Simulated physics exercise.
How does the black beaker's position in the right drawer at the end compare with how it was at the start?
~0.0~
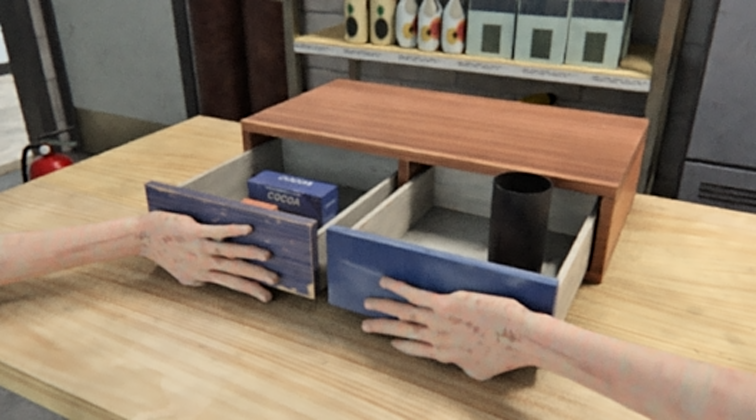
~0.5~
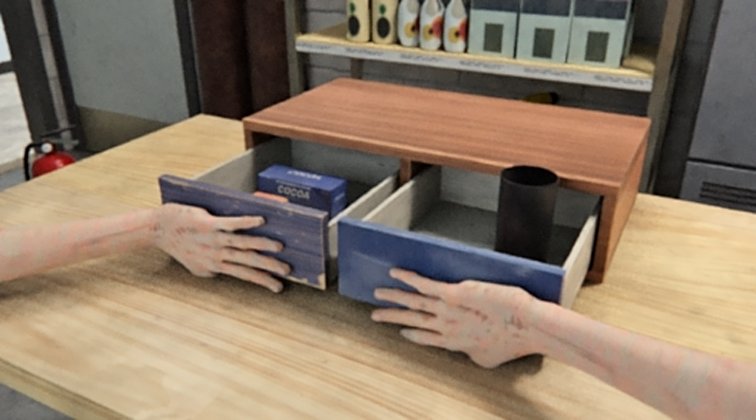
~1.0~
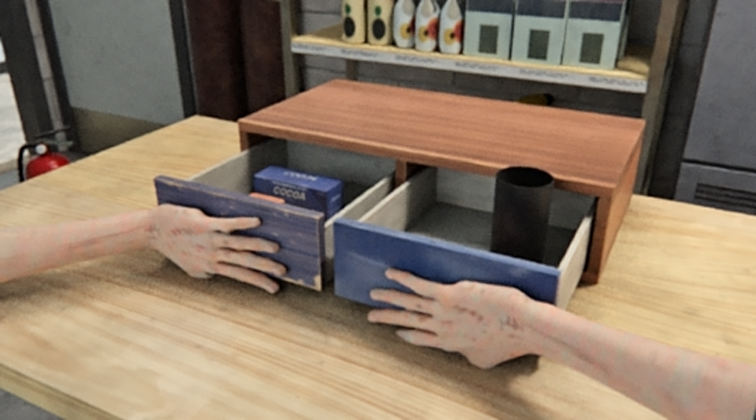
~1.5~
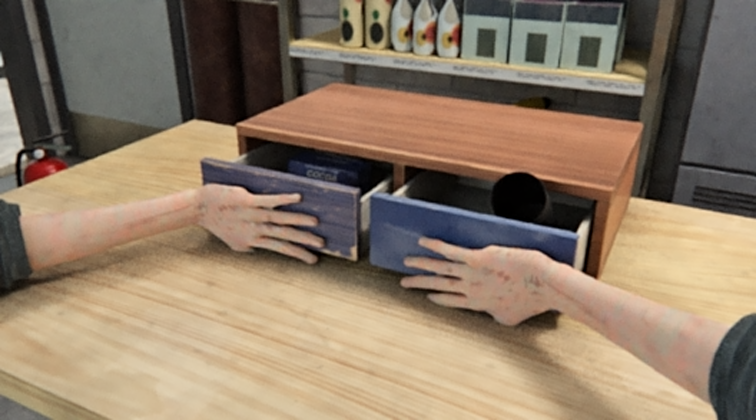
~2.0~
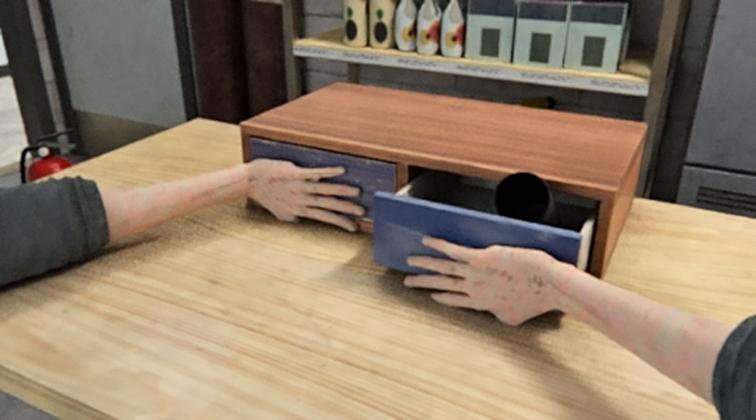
At the start the black beaker stands upright in the right drawer, but by the end it is leaning, with its round end turned toward the viewer.
At the start, two blue-fronted drawers stand open in a wooden chest on a table, with a hand resting on each front. The left drawer holds a blue cocoa packet and a small orange block, while a black beaker stands upright in the right one. The hands ease both drawers a little way in, then push them further until each is about half in. By then the beaker is leaning, its round end turned toward the viewer. The left drawer goes on sliding until it shuts flush, but the right drawer stops and stays ajar.
